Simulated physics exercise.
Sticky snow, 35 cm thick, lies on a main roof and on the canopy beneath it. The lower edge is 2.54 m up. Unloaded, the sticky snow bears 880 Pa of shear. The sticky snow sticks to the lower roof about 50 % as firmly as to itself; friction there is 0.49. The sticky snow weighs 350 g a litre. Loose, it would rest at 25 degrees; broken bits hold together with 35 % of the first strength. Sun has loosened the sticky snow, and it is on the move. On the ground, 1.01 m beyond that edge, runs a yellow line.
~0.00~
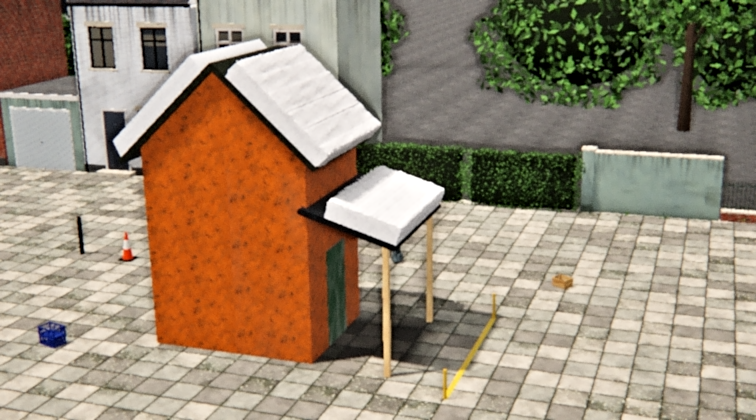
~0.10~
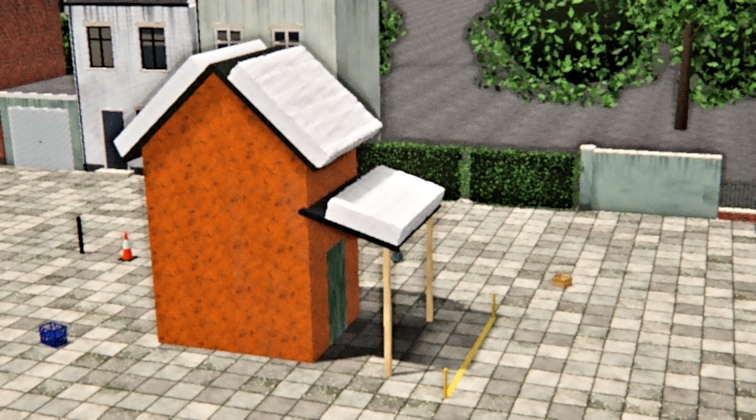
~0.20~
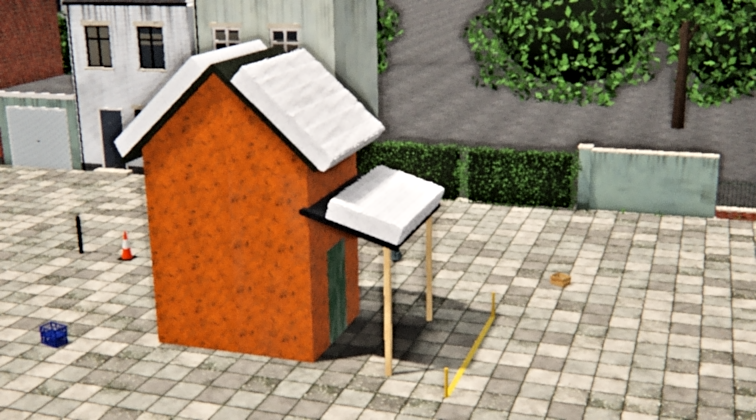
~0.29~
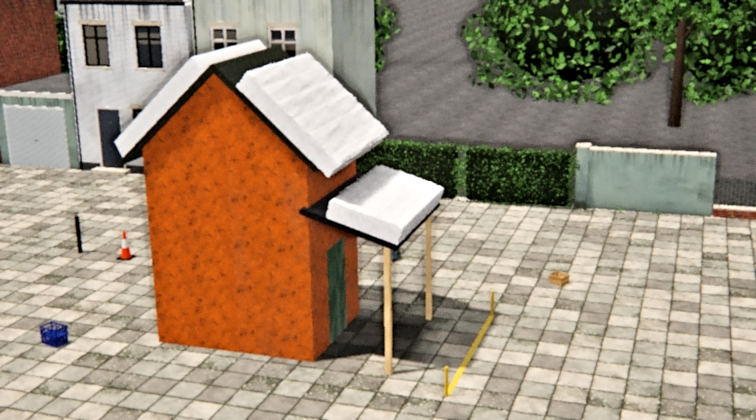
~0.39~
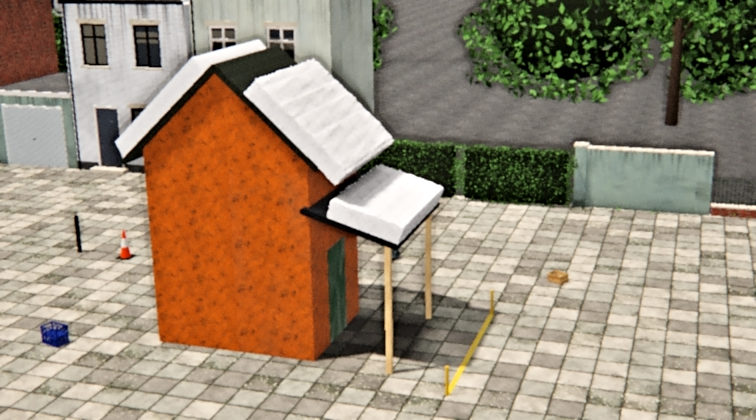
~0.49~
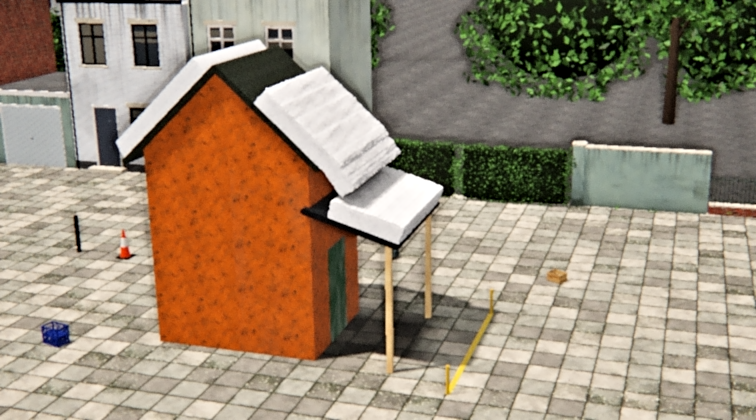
At the start, thick white snow covers the roof of a small orange building and the canopy beside it. The snow on the right slope slides slowly down, baring a widening dark strip below the ridge, then pushes past the roof's lower edge above the still, snow-covered canopy and begins cracking.
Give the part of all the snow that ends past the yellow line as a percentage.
About 47 %.
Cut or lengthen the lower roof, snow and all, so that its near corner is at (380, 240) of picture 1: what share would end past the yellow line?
It would be near 55 %.
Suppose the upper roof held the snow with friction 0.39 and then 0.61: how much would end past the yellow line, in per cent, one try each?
In turn about 30 %, 14 %.
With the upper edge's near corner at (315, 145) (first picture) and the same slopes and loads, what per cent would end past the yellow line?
It would be near 60 %.
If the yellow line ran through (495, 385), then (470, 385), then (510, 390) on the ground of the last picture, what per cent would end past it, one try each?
In turn about 30 %, 40 %, 20 %.
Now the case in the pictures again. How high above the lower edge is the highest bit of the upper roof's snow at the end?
Roughly 0.6 m.
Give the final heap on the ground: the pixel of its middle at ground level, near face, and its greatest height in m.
Around (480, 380); it stands about 0.4 m.
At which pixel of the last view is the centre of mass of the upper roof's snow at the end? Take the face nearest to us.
At about (477, 361).
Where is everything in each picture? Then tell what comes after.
In the first frame, foremost bit of the sticky snow at (317, 146).
In the second frame, foremost bit of the sticky snow at (319, 148), its middle shifted 2.7 cm, 1 % of it past the upper edge, in one piece.
In the third frame, foremost bit of the sticky snow at (322, 151), its middle shifted 10 cm, 5 % of it past the upper edge, in one piece.
In the fourth frame, foremost bit of the sticky snow at (328, 156), its middle shifted 24 cm, 11 % of it past the upper edge, in one piece.
In the fifth frame, foremost bit of the sticky snow at (336, 163), its middle shifted 42 cm, 19 % of it past the upper edge, in one piece.
In the sixth frame, foremost bit of the sticky snow at (345, 173), its middle shifted 66 cm, 30 % of it past the upper edge, cracking.
After 1.04 s, none is below the lower edge and 0 % is past the line.
After 1.70 s, 58 % is below the lower edge and 35 % is past the line.
After 2.35 s, 68 % is below the lower edge and 46 % is past the line.
After 3.00 s, 74 % is below the lower edge and 47 % is past the line.
After 3.50 s, 74 % is below the lower edge and 47 % is past the line.
